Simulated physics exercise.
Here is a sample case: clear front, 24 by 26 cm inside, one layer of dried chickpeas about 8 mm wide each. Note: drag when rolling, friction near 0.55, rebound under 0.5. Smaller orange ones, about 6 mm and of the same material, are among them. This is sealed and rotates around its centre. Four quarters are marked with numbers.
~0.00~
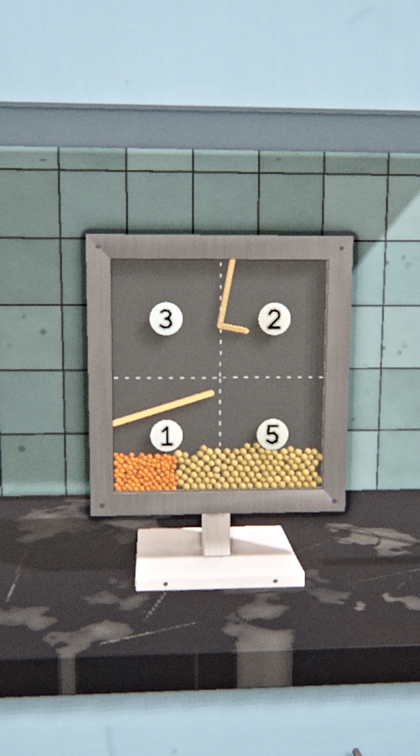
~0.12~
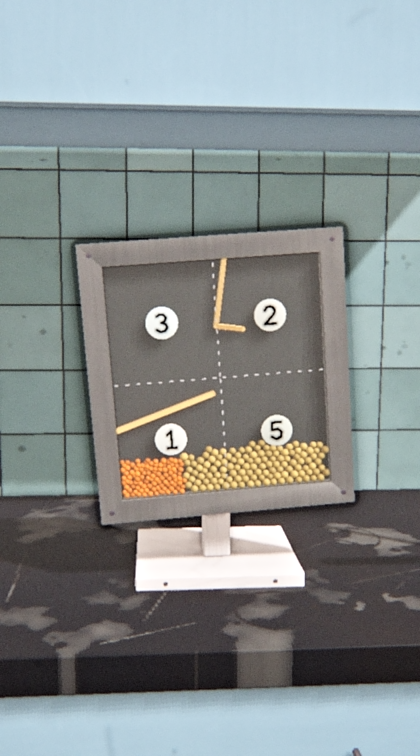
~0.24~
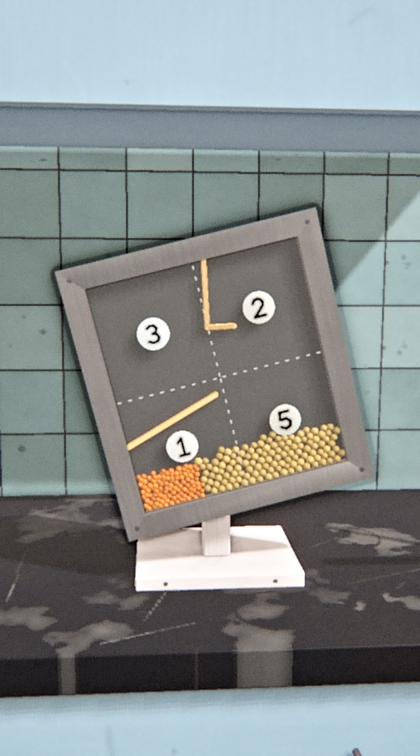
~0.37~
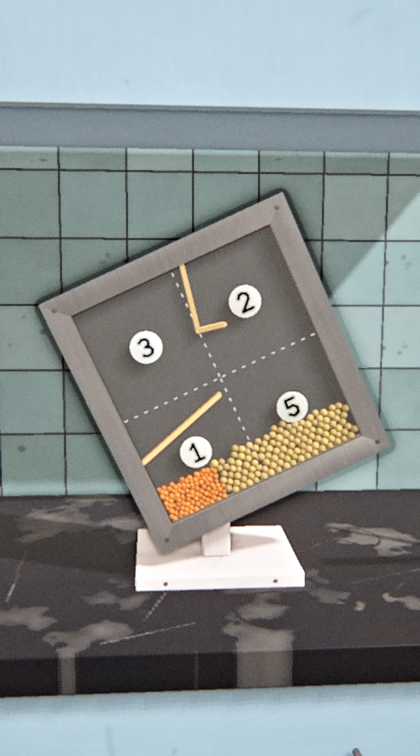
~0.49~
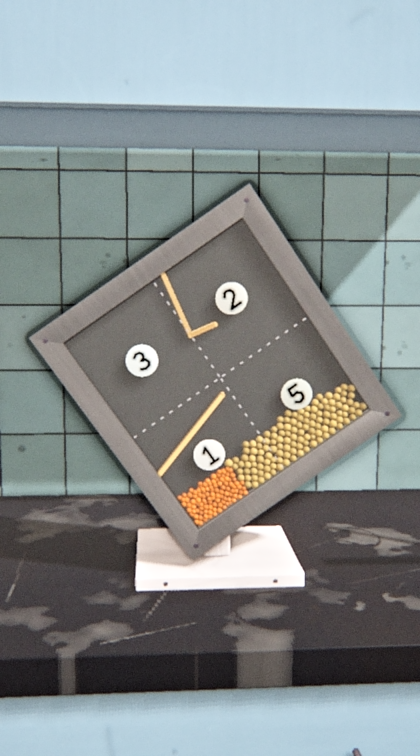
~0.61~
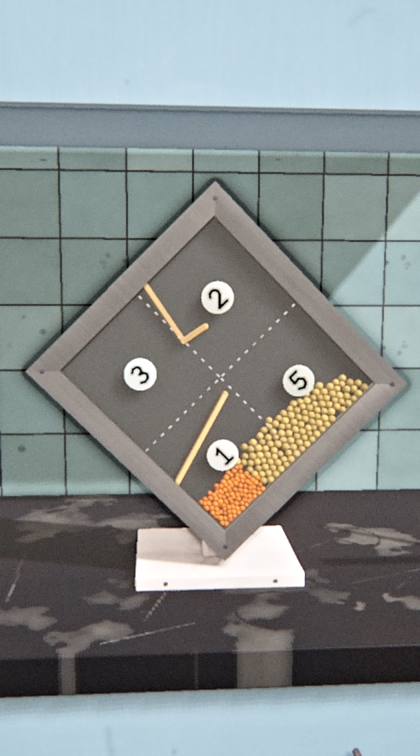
A square framed case of orange and tan balls turns steadily anticlockwise on a white stand.
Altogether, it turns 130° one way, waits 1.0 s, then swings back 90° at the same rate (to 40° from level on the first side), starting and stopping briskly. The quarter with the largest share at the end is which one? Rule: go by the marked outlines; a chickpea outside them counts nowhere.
That is the one marked 1.
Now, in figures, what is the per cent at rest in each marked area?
In per cent: Quarter 1 holds 100, quarter 2 holds 0, quarter 3 holds 0, quarter 5 holds 0.
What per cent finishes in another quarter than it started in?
About 40 in a hundred.
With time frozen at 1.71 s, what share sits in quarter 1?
Roughly 100 per cent.
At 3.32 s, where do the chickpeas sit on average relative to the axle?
Some 8 cm right and 8 cm below.
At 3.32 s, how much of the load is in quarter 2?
It works out at roughly 0 per cent.
By 1.71 s, it stands 130° anticlockwise; the chickpeas' middle is 11 cm right of and level with the centre; no. 1, 100 %.
By 3.32 s, it stands 85° anticlockwise; the chickpeas' middle is 8 cm right of and 8 cm below the centre; no. 1, 95 %, no. 3, 5 %.
By 3.93 s, it stands 40° anticlockwise; the chickpeas' middle is in line with and 11 cm below the centre; no. 1, 100 %.
At rest by 4.5 s, it stands 40° anticlockwise; no. 1, 100 %, no. 2, 0 %, no. 3, 0 %, no. 5, 0 %.
